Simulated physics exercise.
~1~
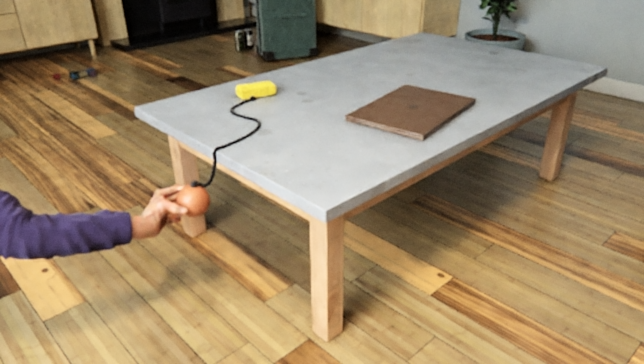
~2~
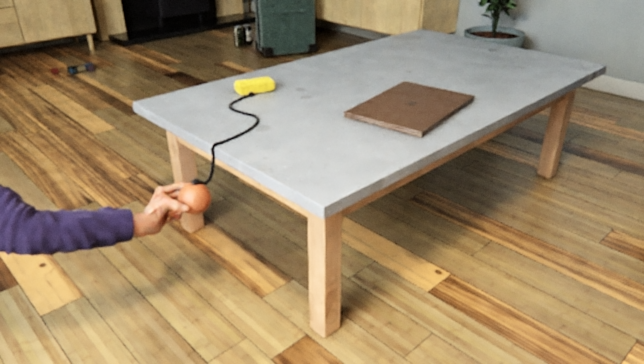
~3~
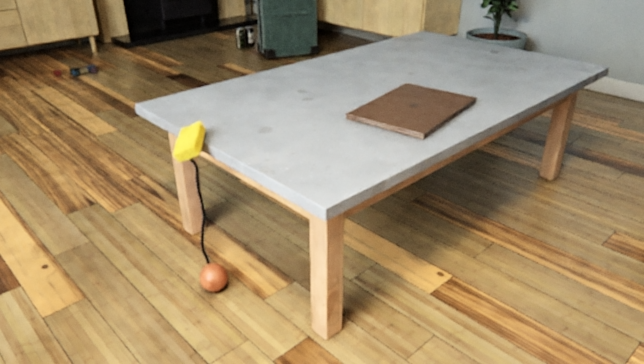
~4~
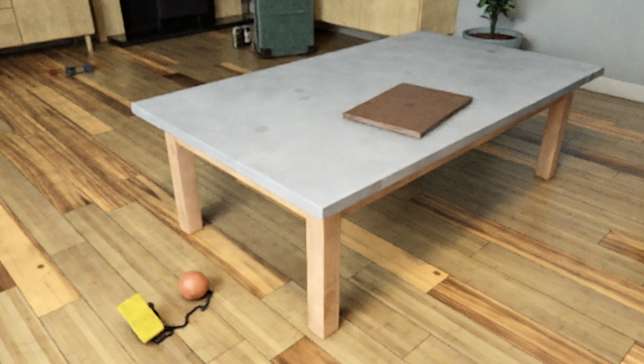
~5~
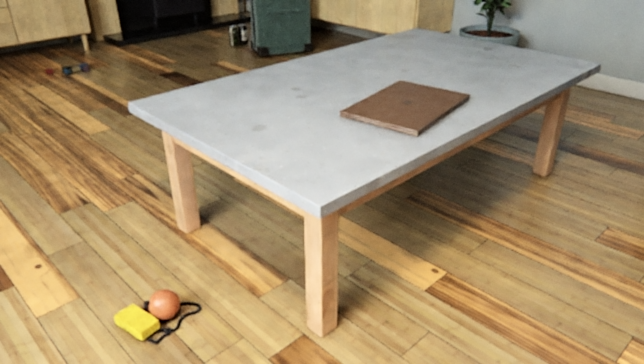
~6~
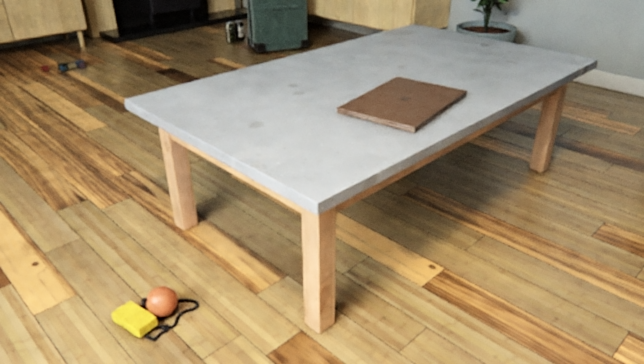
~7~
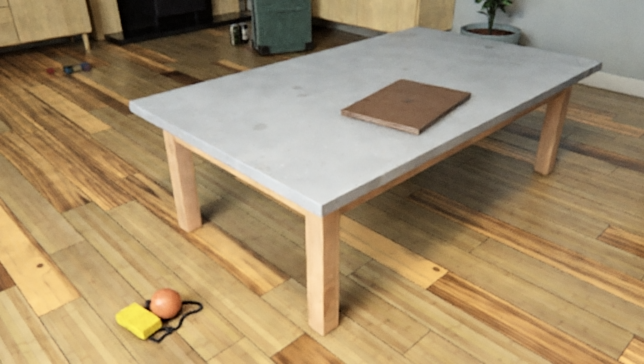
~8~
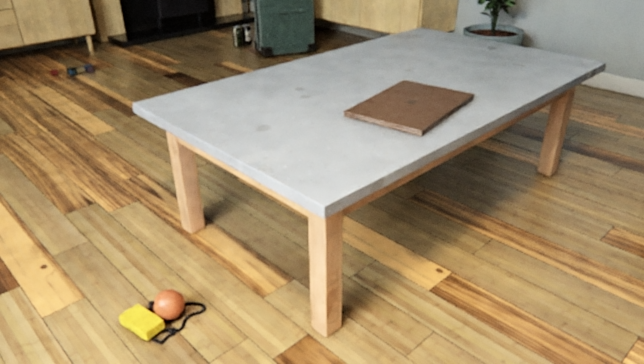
In a room with a wooden floor, a hand holds an orange tied by a black cord to a yellow sponge on a gray table beside a brown laptop. The hand lets go, the orange drops, and the sponge is dragged off the edge, both coming to rest on the floor while the laptop stays put.
